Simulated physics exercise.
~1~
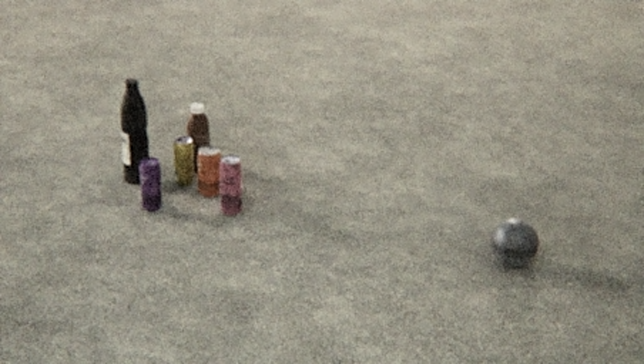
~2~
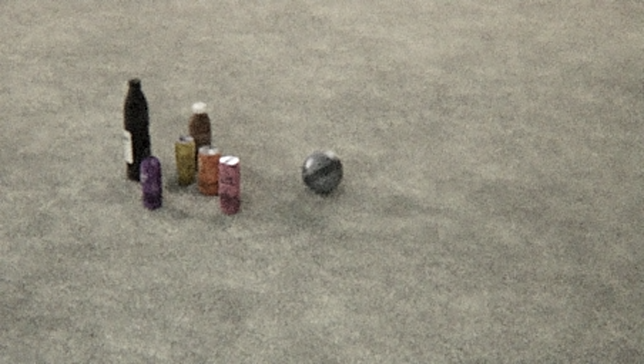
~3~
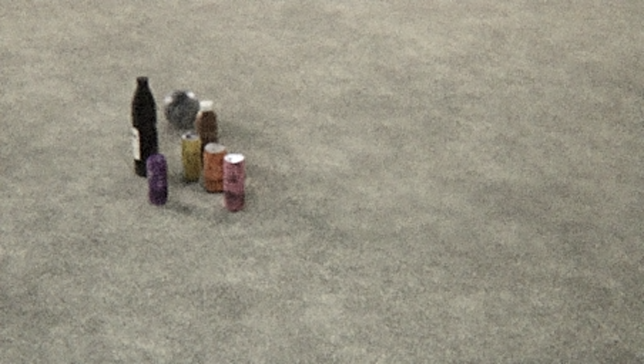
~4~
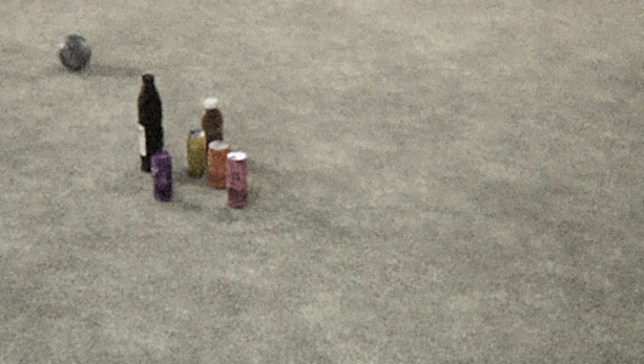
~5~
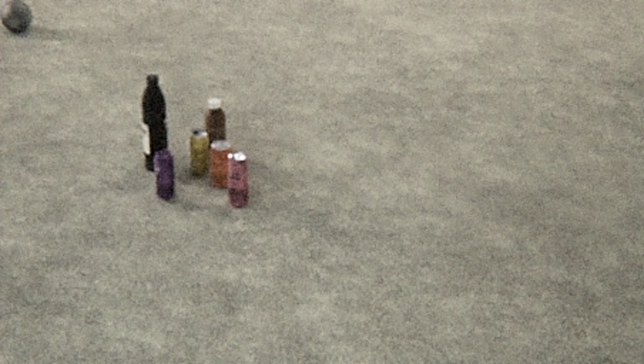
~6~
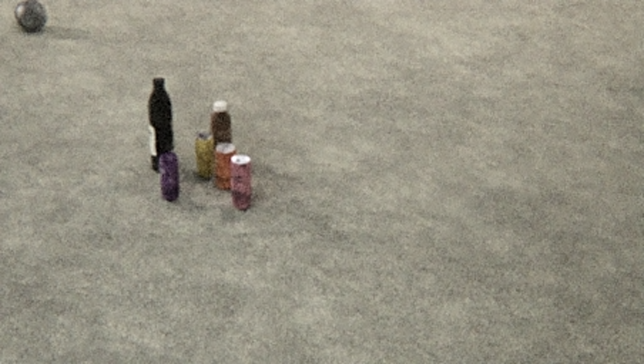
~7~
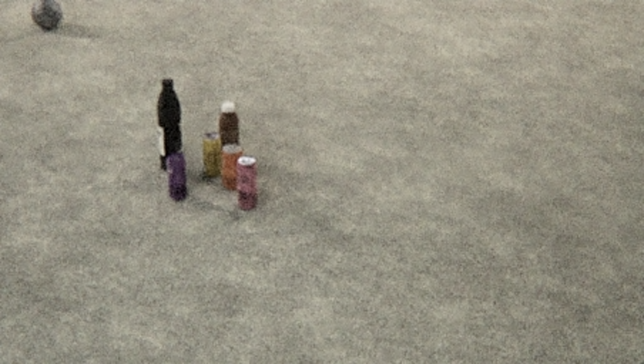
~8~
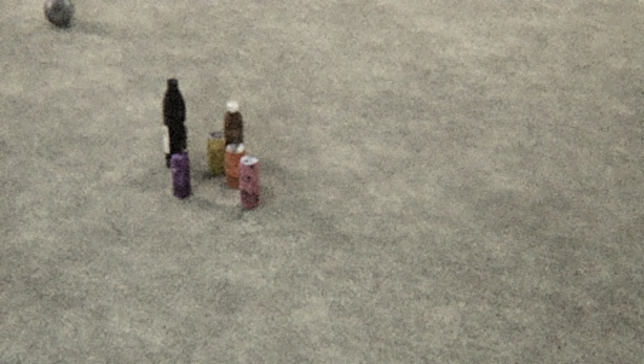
A grey ball rolled from the right across the floor towards two bottles and four cans, passed behind them without knocking any over, and carried on to the top left corner, leaving the whole group still standing at the end.
